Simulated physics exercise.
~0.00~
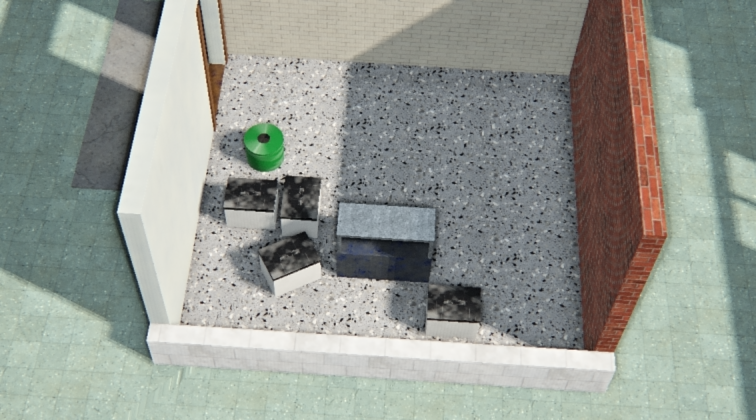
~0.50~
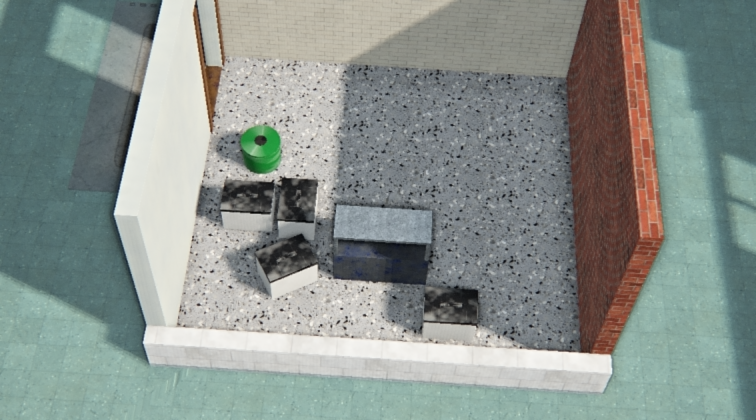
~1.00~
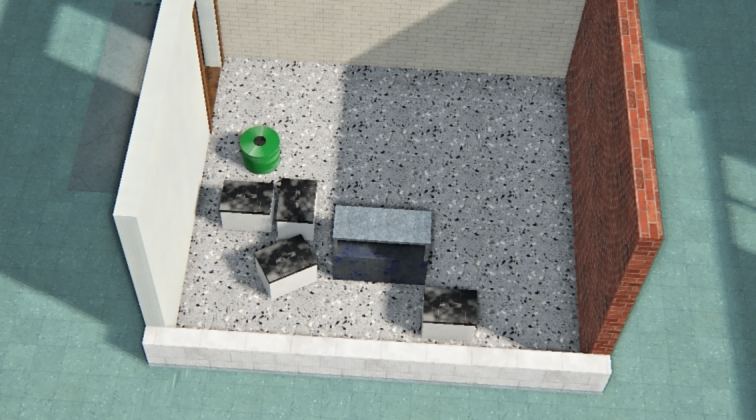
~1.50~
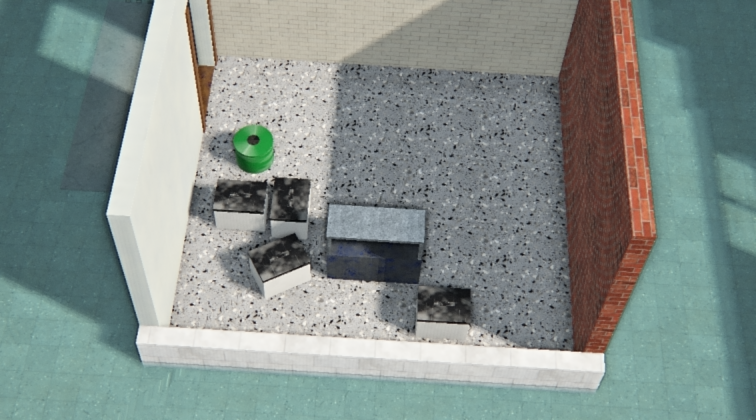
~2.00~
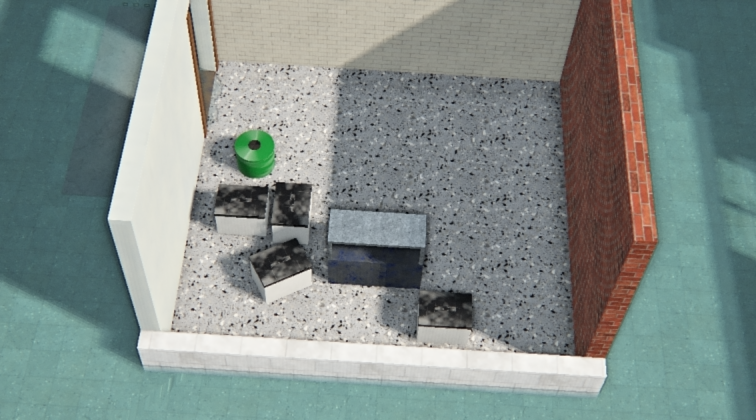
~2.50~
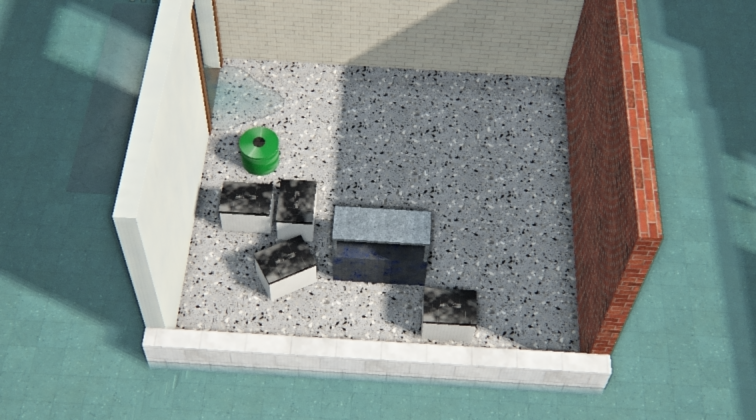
A roofless room with a speckled grey floor, white left wall and red brick right wall is seen from high above. A green tub sits at the upper left, near four dark-topped pale boxes and a grey-topped, dark blue block. The tiled ground outside deepens to teal and a faint sheet of water spreads inside the back-left doorway, while the objects stay put and the camera sways slightly.
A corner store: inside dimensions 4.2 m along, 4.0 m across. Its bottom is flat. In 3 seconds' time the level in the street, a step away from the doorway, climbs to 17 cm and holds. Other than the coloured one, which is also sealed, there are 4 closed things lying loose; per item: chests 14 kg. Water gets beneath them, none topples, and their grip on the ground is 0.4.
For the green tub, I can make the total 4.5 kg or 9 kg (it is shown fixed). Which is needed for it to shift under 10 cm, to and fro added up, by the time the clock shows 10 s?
Verdict: Only the larger load is enough.
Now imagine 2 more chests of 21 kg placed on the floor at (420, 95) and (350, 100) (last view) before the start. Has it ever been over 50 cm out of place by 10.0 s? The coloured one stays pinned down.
In turn: Over, over.
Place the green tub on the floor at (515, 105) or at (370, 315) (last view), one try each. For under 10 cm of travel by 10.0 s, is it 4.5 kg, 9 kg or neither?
Neither mass does it, then the light mass does it.
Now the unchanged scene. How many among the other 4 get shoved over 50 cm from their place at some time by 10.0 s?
Answer: 0.
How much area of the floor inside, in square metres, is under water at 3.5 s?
I'd put it close to 3.0 m2.
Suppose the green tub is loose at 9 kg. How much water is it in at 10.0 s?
Depth: Approx. 3 cm.
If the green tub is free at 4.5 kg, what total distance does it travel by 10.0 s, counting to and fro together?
30 cm in all.
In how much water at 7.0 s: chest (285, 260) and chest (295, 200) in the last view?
Close to 0 and 1 centimetres.
After 3.5 s the green tub would be 0 cm from its start with 4.5 kg and 0 cm from its start with 9 kg; 1 cm of water round it then.
After 4.5 s the green tub would be 21 cm from its start with 4.5 kg and 0 cm from its start with 9 kg; 2 cm of water round it then.
After 7.0 s the green tub would be 29 cm from its start with 4.5 kg and 0 cm from its start with 9 kg; 2 cm of water round it then.
After 10.0 s the green tub would be 29 cm from its start with 4.5 kg and 0 cm from its start with 9 kg; 3 cm of water round it then.
